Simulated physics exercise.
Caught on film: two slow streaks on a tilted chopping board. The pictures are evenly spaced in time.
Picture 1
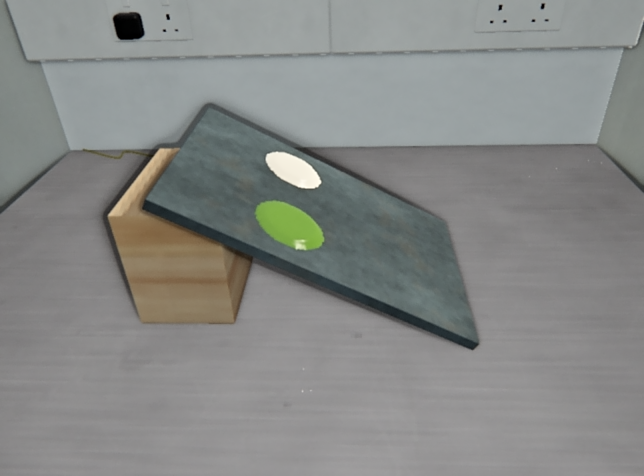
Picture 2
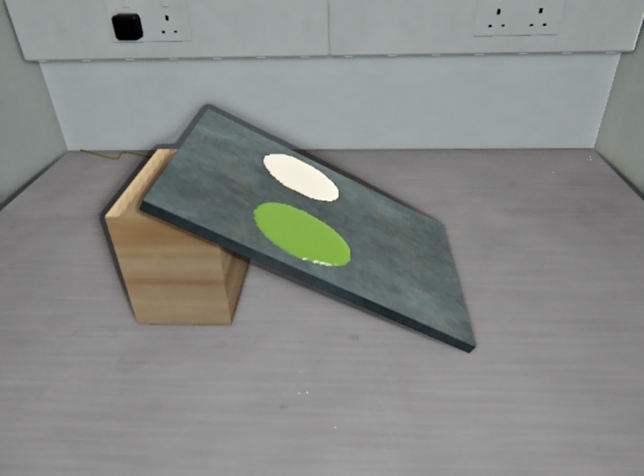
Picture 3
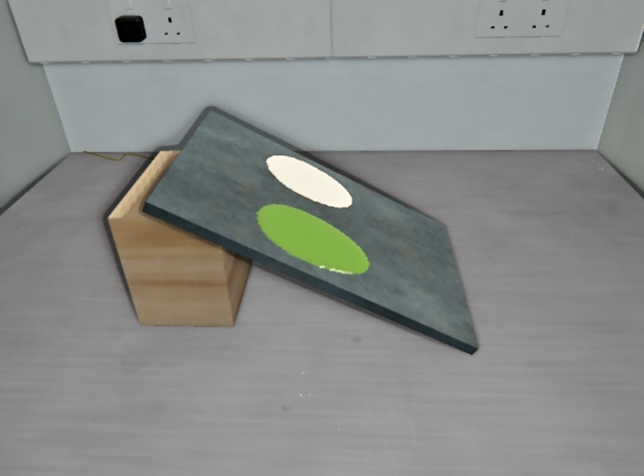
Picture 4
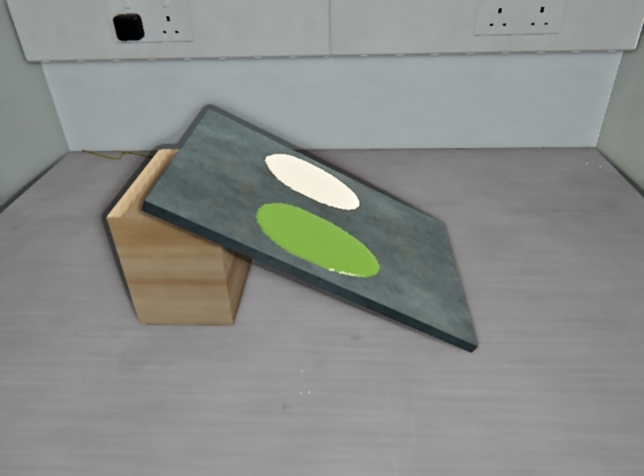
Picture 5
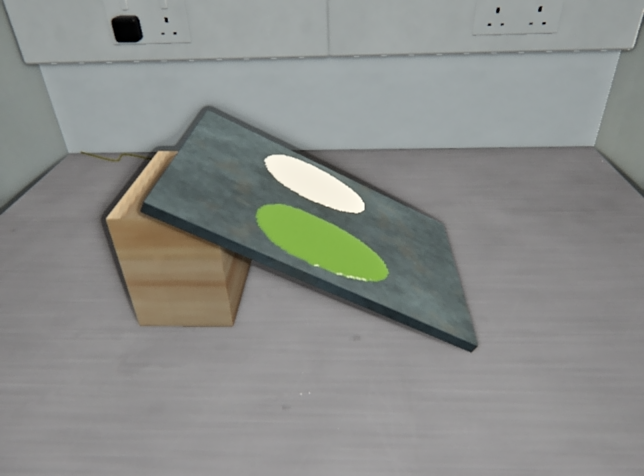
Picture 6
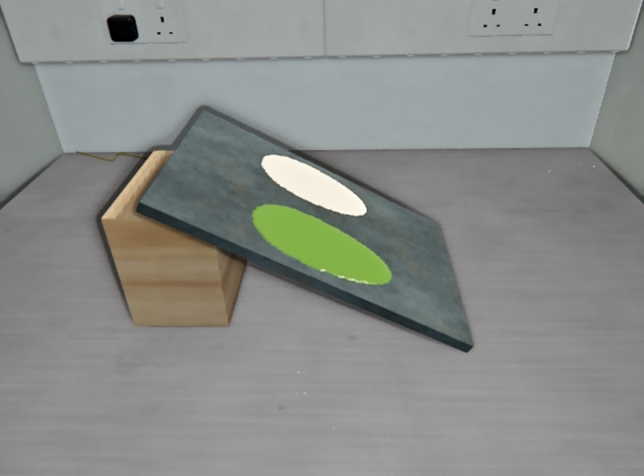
A tilted chopping board rests on a wooden block as green and white glaze streaks slowly lengthen down it.
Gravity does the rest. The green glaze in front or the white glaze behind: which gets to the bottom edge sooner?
The nearer one.
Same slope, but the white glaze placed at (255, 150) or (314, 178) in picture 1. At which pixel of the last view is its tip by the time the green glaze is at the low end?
Around (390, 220) in the first try, (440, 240) in the second.
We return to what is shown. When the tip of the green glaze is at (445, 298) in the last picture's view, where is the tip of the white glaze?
Roughly at (404, 227).
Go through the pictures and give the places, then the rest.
In the first picture, tip of the green glaze half way down; tip of the white glaze (313, 177) half way down.
In the second picture, tip of the green glaze (342, 249) half way down; tip of the white glaze half way down.
In the third picture, tip of the green glaze half way down; tip of the white glaze (346, 197) half way down.
In the fourth picture, tip of the green glaze (369, 261) three quarters of the way down; tip of the white glaze half way down.
In the fifth picture, tip of the green glaze three quarters of the way down; tip of the white glaze (356, 202) half way down.
In the sixth picture, tip of the green glaze (383, 270) three quarters of the way down; tip of the white glaze three quarters of the way down.
A moment on, the green glaze is three quarters of the way down; the white glaze is three quarters of the way down.
Further on, the green glaze is close to the edge; the white glaze is three quarters of the way down.
When it is over, the green glaze is at the low edge; the white glaze is close to the edge.
